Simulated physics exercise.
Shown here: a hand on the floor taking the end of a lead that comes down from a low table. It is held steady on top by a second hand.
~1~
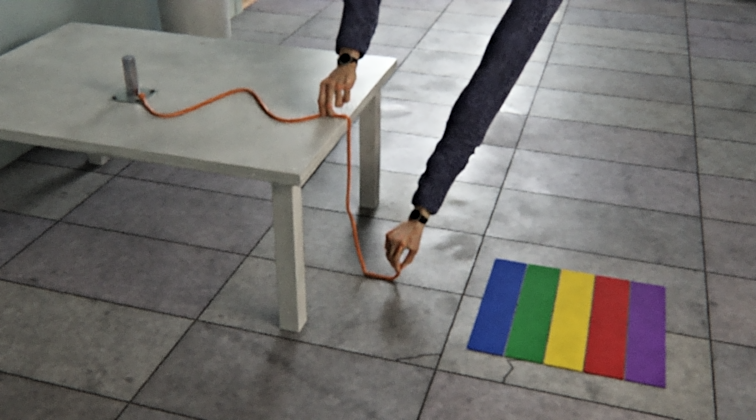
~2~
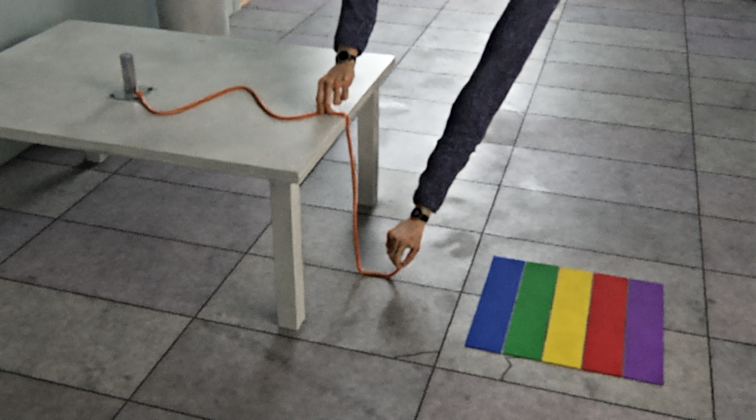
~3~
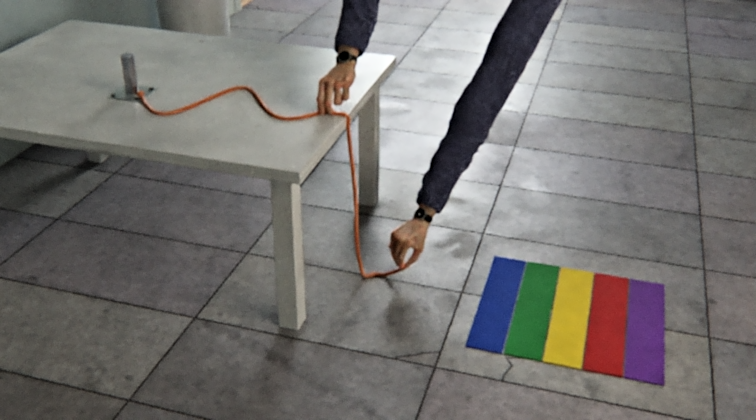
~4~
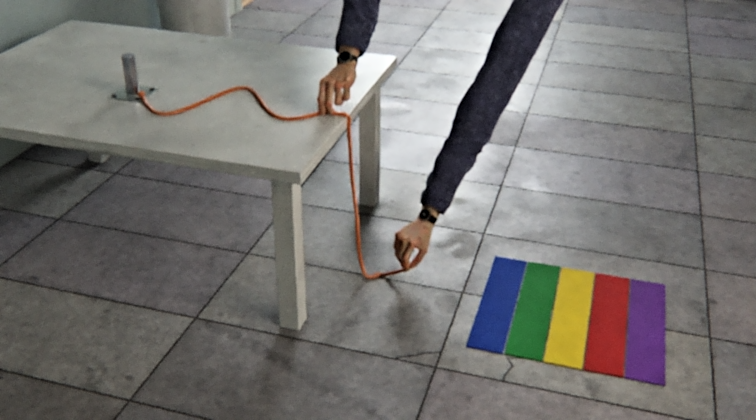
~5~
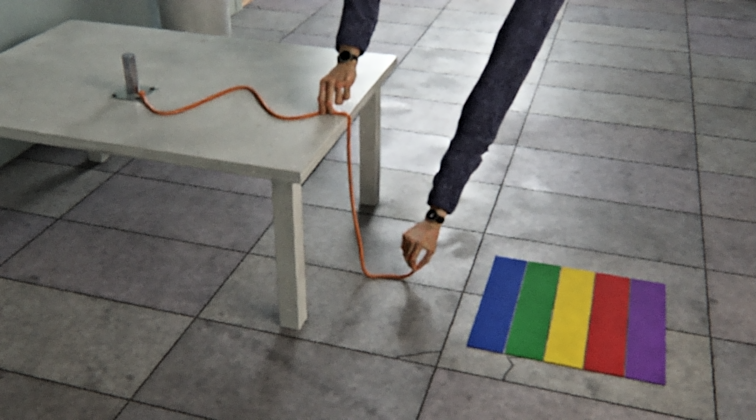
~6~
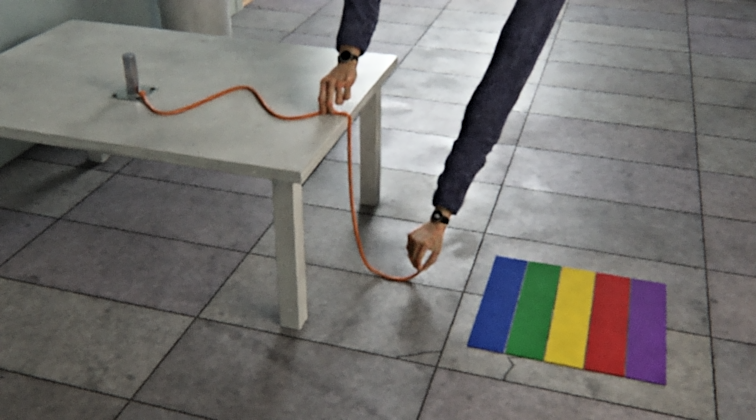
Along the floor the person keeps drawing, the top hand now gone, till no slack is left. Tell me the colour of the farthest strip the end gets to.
The farthest it gets is purple.
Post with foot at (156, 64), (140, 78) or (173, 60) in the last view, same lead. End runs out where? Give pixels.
Try by try, around (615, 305), (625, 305) and (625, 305).
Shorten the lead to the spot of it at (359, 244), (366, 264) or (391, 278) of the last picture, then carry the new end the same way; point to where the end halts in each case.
Close to (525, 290) first, close to (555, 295) next, and close to (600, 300) last.
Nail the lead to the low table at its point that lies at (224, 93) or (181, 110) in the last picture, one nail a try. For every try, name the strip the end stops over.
The first attempt gives yellow; the other gives red.
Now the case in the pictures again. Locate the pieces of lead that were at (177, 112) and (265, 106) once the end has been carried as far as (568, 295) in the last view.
Positions: (213, 99) for the first, (347, 120) for the second.
Early on, end near (568, 295); over yellow.
Midway, end near (616, 303); over red.
At the end of the slack, end near (645, 309); over purple. It halts on the purple strip.
